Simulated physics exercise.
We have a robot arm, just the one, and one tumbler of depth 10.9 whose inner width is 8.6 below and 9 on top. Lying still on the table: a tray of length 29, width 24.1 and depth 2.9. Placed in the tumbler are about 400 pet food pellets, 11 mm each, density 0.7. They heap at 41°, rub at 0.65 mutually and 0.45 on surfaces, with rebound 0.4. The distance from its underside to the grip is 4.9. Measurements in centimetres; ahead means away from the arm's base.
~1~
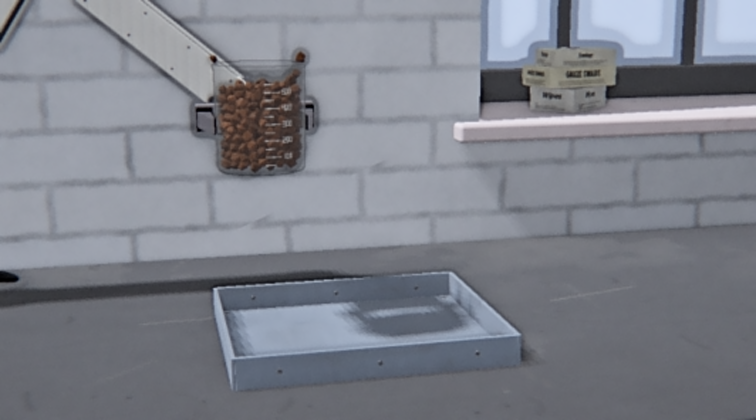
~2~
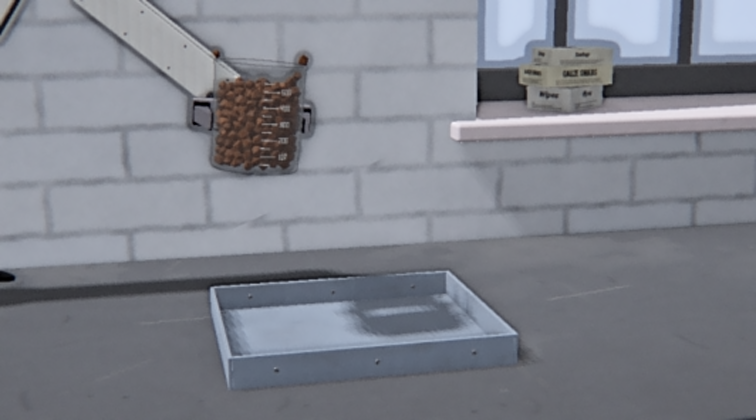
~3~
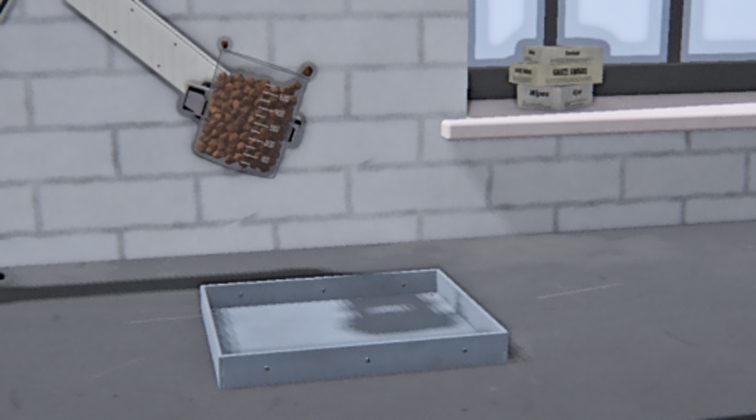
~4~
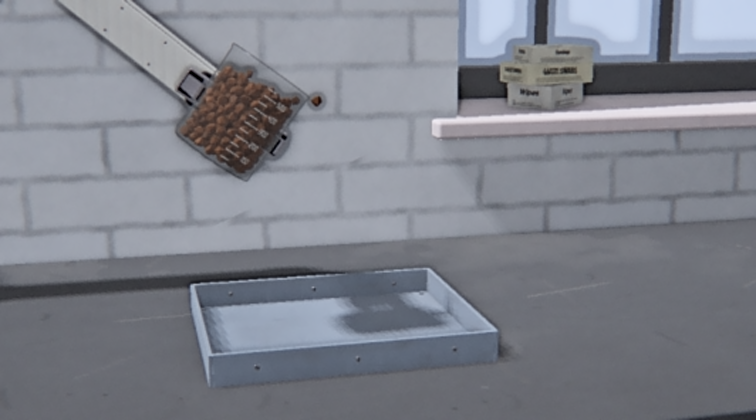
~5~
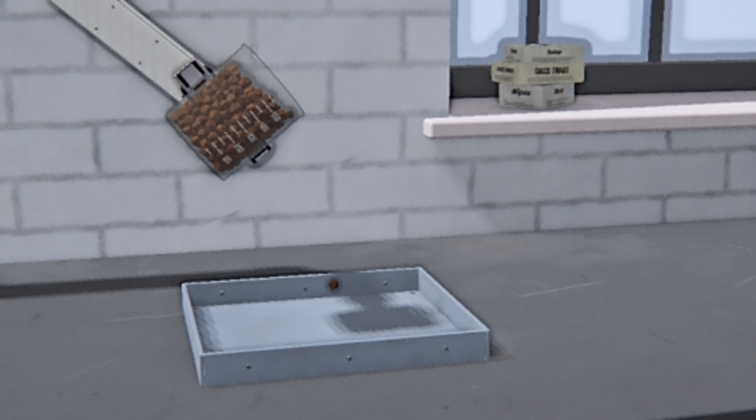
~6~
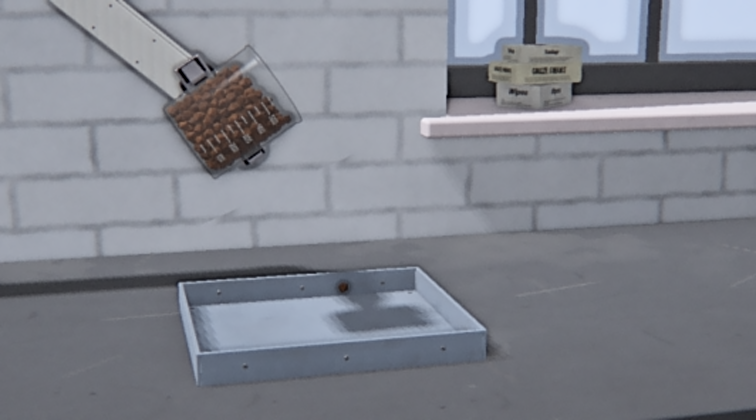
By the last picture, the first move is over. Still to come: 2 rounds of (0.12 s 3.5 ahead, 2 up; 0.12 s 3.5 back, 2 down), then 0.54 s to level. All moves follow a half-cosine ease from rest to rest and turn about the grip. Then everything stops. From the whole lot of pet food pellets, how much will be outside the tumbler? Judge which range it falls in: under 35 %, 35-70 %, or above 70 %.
It falls under 35 %.
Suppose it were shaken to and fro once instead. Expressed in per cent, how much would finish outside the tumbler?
That share would be near 10 percent.
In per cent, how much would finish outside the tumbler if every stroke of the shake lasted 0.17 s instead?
That gives about 0 percent.
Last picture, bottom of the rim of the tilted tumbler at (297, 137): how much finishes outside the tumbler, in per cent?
That comes to some 45 percent.
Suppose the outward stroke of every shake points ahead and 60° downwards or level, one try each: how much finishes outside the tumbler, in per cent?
First try some 0 %, second try some 10 %.
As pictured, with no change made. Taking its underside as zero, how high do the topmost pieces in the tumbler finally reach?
Roughly 10.0 centimetres.
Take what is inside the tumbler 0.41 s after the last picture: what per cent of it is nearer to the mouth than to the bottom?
Share in the mouth half: About 55 %.
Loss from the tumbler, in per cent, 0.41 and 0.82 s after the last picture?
In turn: 10 %, then 20 %.
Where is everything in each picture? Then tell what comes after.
Tumbler middle at (260, 118), level; upper third of the load around (260, 98), from x 215 to 300, top at y 60; 397 in the tumbler, in the first frame.
Tumbler middle at (258, 117), tilted 5° forward; upper third of the load around (258, 97), from x 215 to 305, top at y 55, in the second frame.
Tumbler middle at (249, 116), tilted 19° forward; upper third of the load around (249, 97), from x 200 to 310, top at y 45, in the third frame.
Tumbler middle at (241, 115), tilted 37° forward; upper third of the load around (240, 98), from x 185 to 315, top at y 70; 396 in the tumbler, 1 in flight or on a rim, in the fourth frame.
Tumbler middle at (233, 115), tilted 51° forward; upper third of the load around (233, 98), from x 175 to 335, top at y 70; 396 in the tumbler, 1 in the tray, in the fifth frame.
Tumbler middle at (231, 114), tilted 56° forward; upper third of the load around (228, 98), from x 175 to 345, top at y 70; 396 in the tumbler, 1 in the tray, in the sixth frame.
Then, 0.41 s later, tilted 56° forward, highest piece 29 above the table; 351 in the tumbler, 30 in the tray, 16 in flight or on a rim.
Then, 0.82 s later, tilted 18° forward, highest piece 30 above the table; 318 in the tumbler, 77 in the tray, 2 on the table or floor.
Then, 1.22 s later, level, highest piece 30 above the table; 318 in the tumbler, 77 in the tray, 2 on the table or floor.
Then, 2.27 s later, level, highest piece 30 above the table; 318 in the tumbler, 77 in the tray, 2 on the table or floor.
At rest, 318 in the tumbler, 77 in the tray, 2 on the table or floor. That is 20 % outside the tumbler.
